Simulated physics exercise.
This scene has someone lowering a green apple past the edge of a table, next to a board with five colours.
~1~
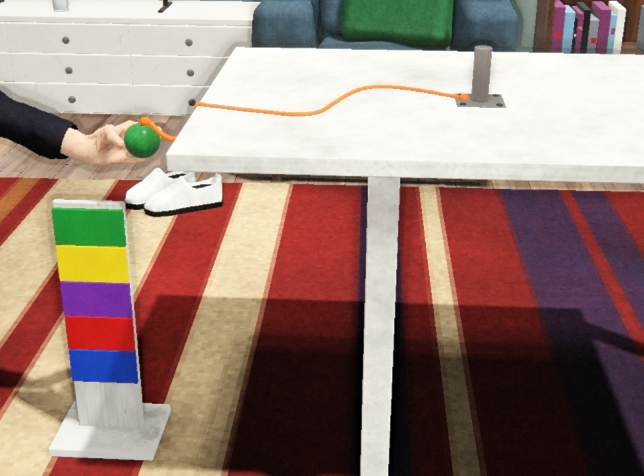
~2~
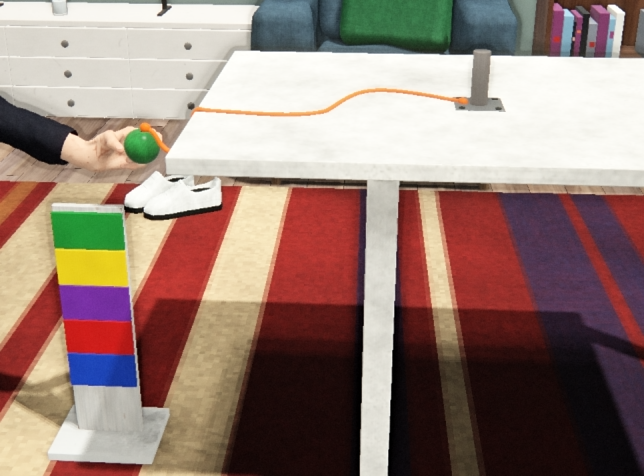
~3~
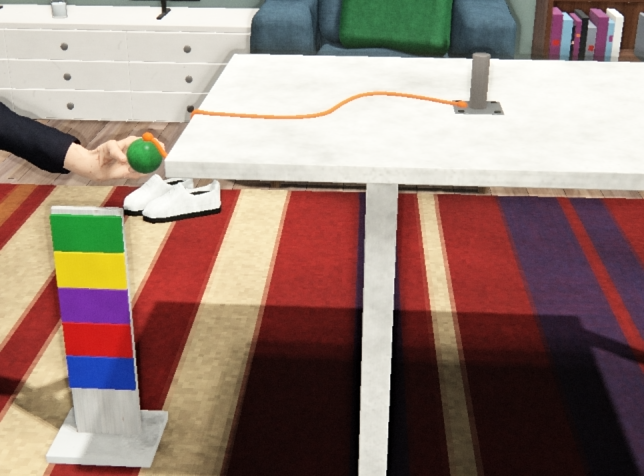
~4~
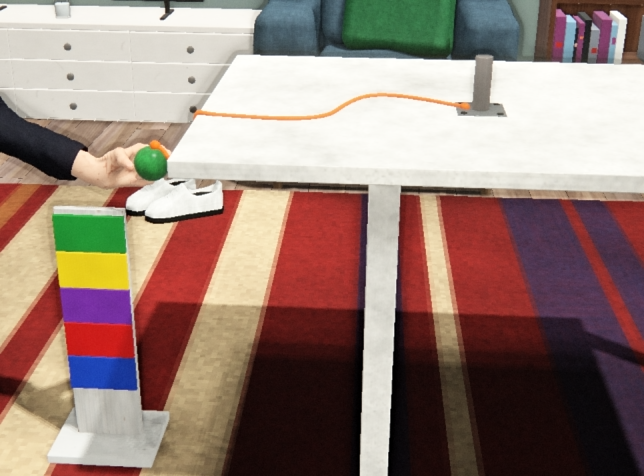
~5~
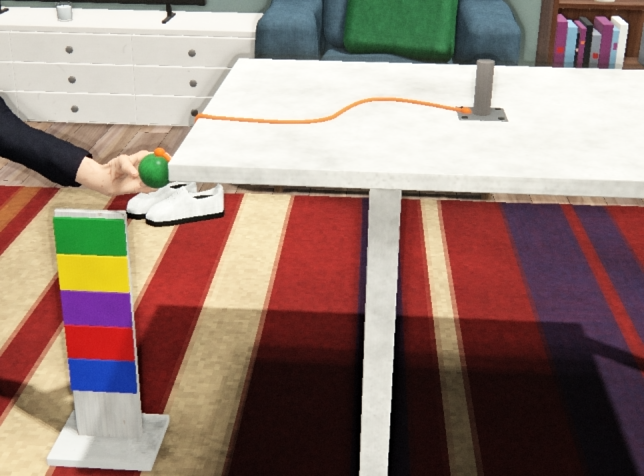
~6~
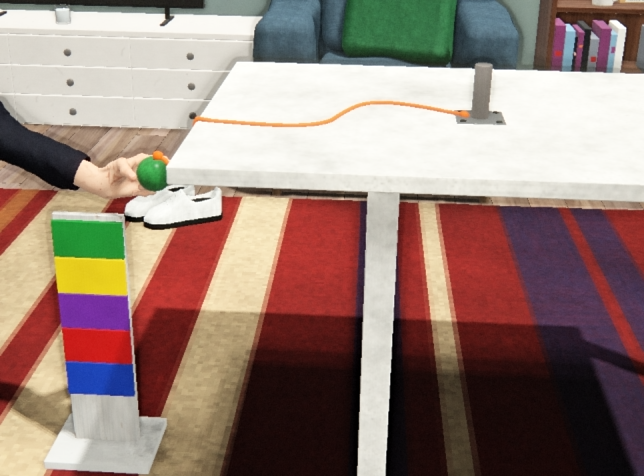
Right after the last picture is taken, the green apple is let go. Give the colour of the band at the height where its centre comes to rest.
The band is yellow.
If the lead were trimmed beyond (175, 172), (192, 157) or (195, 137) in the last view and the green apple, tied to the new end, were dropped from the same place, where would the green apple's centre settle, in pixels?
In that order: (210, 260), (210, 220) and (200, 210).
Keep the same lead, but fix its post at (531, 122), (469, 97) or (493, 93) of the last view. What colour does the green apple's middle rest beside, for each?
Taking each post in turn, it's green, then yellow, then green.
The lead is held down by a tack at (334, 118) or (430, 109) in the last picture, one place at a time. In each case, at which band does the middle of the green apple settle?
Green, then yellow.
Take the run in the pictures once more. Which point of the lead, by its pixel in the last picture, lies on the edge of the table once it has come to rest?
Pixel (253, 124).
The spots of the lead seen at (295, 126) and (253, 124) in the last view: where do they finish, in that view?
Around (238, 112); the other one around (202, 120).
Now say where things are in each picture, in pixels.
In the first picture, green apple (142, 140); green (88, 228); yellow (92, 265); purple (96, 300); red (100, 335); blue (103, 367).
In the second picture, green apple (142, 146); lead through (432, 97) (365, 92) (330, 109) (253, 114) (192, 129).
In the third picture, green apple (145, 156).
In the fourth picture, green apple (152, 164); lead through (434, 102) (367, 97) (332, 113) (254, 117) (195, 134).
In the fifth picture, green apple (156, 171).
In the sixth picture, green apple (154, 174); lead through (433, 109) (366, 104) (331, 121) (253, 124) (195, 140).
Soon after, apple near (244, 258); level with yellow.
Then, apple near (197, 279); level with yellow.
At rest, apple near (201, 278); level with yellow. Its centre hangs level with the yellow band.
